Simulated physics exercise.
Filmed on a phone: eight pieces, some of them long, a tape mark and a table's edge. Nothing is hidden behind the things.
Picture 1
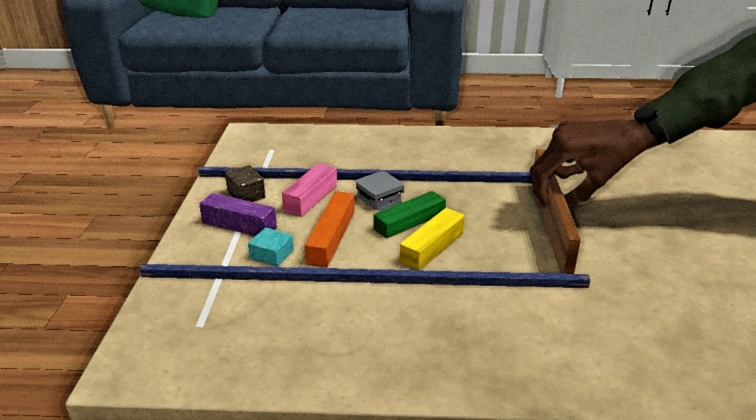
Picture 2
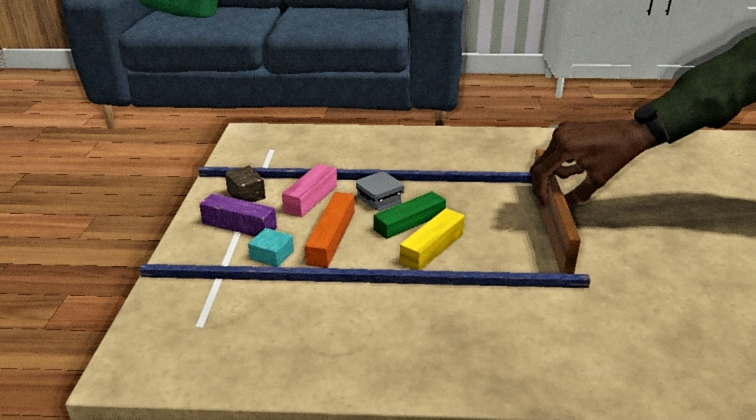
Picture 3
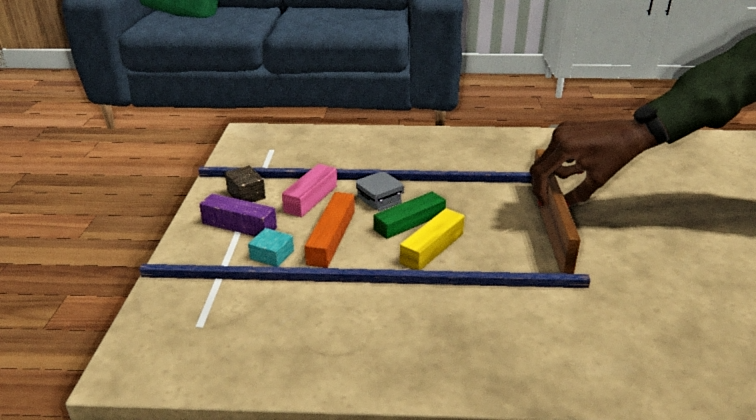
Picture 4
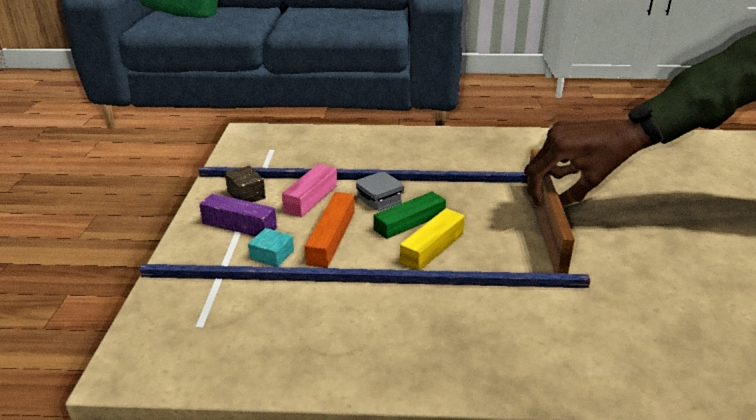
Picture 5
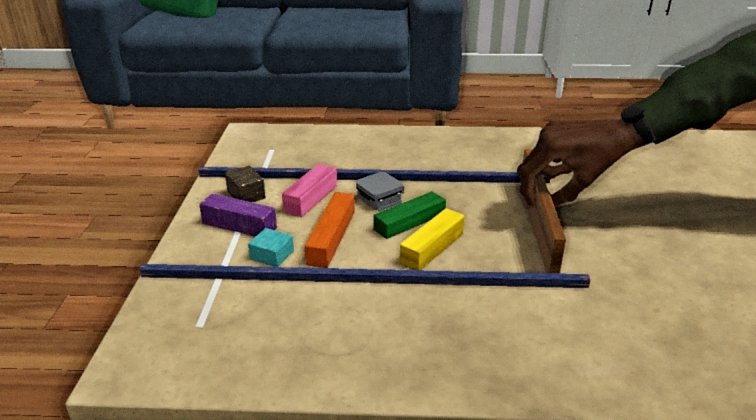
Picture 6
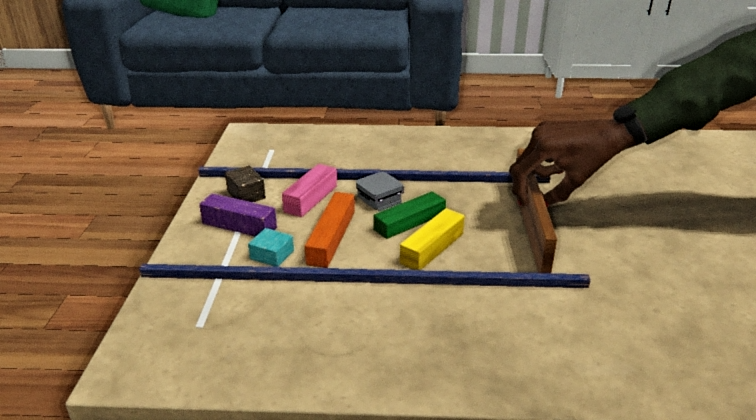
A hand sliding a brown board slightly left between two blue rails, while eight colourful pieces lie still on the table.
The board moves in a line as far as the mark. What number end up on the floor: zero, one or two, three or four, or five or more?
In the end the number that fall off is three or four.
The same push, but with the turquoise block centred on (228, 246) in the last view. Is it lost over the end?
Then it drops off.
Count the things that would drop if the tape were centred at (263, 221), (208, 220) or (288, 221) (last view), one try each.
It would be 1, 5 and 0.
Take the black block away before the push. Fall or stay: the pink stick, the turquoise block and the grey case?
The pink stick remains up, the turquoise block drops off, the grey case remains up.
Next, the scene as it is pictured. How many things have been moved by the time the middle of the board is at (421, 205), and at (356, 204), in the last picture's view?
First 2, then 6.
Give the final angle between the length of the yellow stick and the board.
Some 0 degrees.
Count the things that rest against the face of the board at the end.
2 of them.
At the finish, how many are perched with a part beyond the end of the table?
Overhanging: 1.
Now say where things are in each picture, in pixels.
In the first picture, black block (245, 185); purple bar (238, 215); turquoise block (271, 247); board (553, 208); tape (243, 220).
In the second picture, purple bar (238, 216); green stick (410, 214).
In the third picture, turquoise block (271, 247); grey case (379, 192).
In the fourth picture, black block (245, 186); board (548, 208).
In the fifth picture, purple bar (238, 216); pink stick (310, 189).
In the sixth picture, black block (245, 186); purple bar (238, 216); turquoise block (271, 247); board (532, 207); tape (243, 220).
Soon after, none off yet; black block at rest near (245, 186); purple bar at rest near (238, 216); turquoise block at rest near (271, 247).
At rest, the number that fall off is three or four; fallen, turquoise block, purple bar and black block.
